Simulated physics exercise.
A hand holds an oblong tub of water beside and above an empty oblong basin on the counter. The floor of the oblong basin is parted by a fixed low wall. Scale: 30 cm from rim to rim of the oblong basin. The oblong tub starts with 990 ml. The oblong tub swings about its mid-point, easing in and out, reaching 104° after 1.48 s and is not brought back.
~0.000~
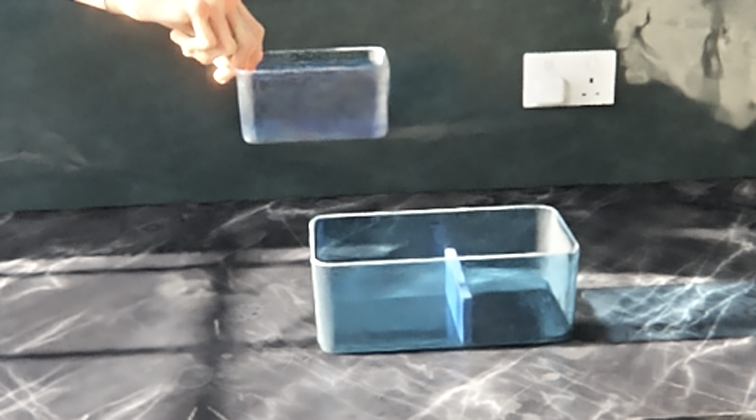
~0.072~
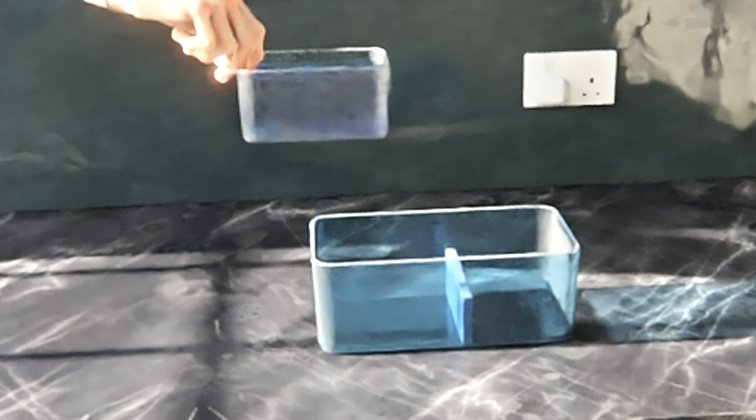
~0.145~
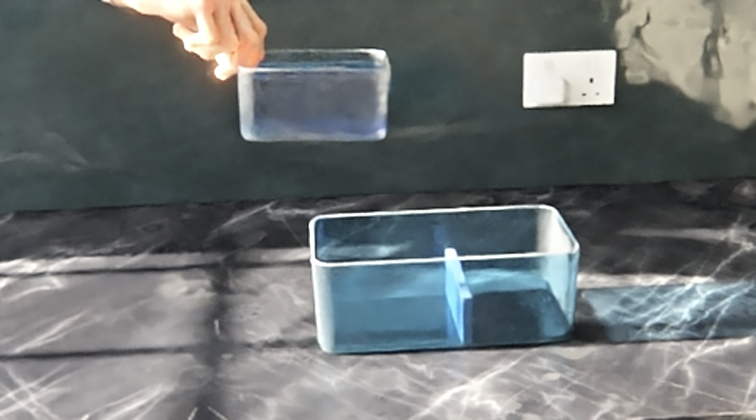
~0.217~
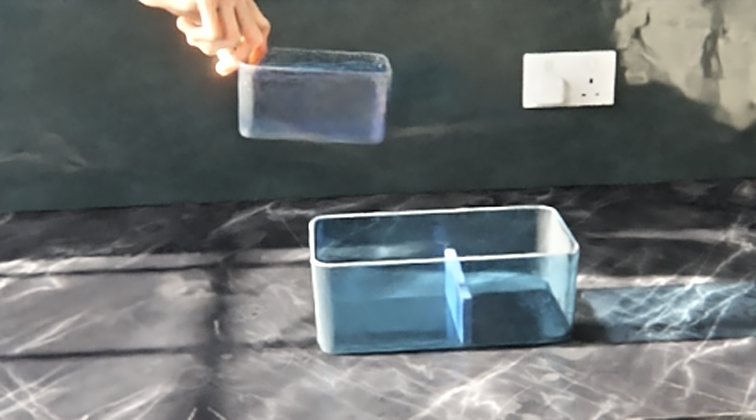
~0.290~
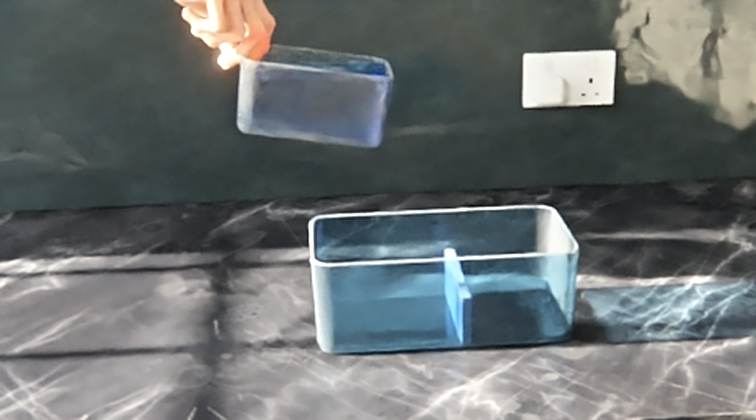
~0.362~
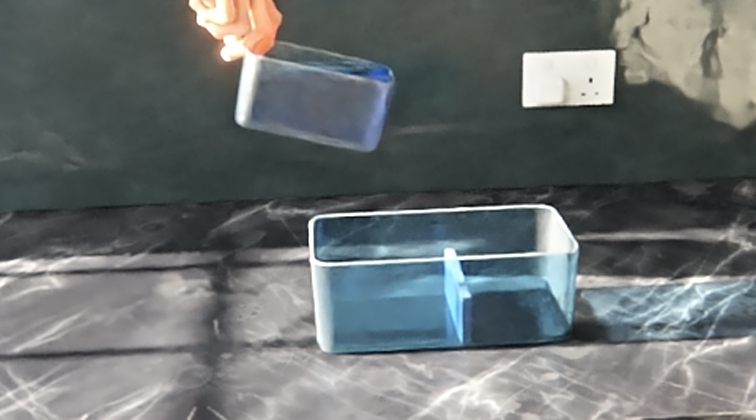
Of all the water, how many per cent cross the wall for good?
The far part has some 57 per cent.
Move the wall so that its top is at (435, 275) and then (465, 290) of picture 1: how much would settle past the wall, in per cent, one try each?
First 70, then 50 per cent.
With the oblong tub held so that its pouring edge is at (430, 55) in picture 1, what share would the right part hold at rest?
In that case some 75 per cent.
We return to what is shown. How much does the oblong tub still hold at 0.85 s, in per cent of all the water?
Near 42 in a hundred.
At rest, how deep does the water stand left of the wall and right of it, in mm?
Left about 16 mm, right about 32 mm.
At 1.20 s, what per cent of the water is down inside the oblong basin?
Near 82 in a hundred.
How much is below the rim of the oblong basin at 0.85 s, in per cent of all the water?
Near 22 in a hundred.
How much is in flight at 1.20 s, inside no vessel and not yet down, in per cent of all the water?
Near 7 in a hundred.
After 0.85 s the tilt is 64° and 42 per cent is still to pour, 4 is left of the wall and 19 right of it.
After 1.20 s the tilt is 95° and 9 per cent is still to pour, 25 is left of the wall and 56 right of it.
After 1.58 s the tilt is 104° and 1 per cent is still to pour, 38 is left of the wall and 57 right of it.
After 1.98 s the tilt is 104° and 0 per cent is still to pour, 39 is left of the wall and 57 right of it.
In the end 39 per cent lies left of the wall, 57 right of it and 4 outside.
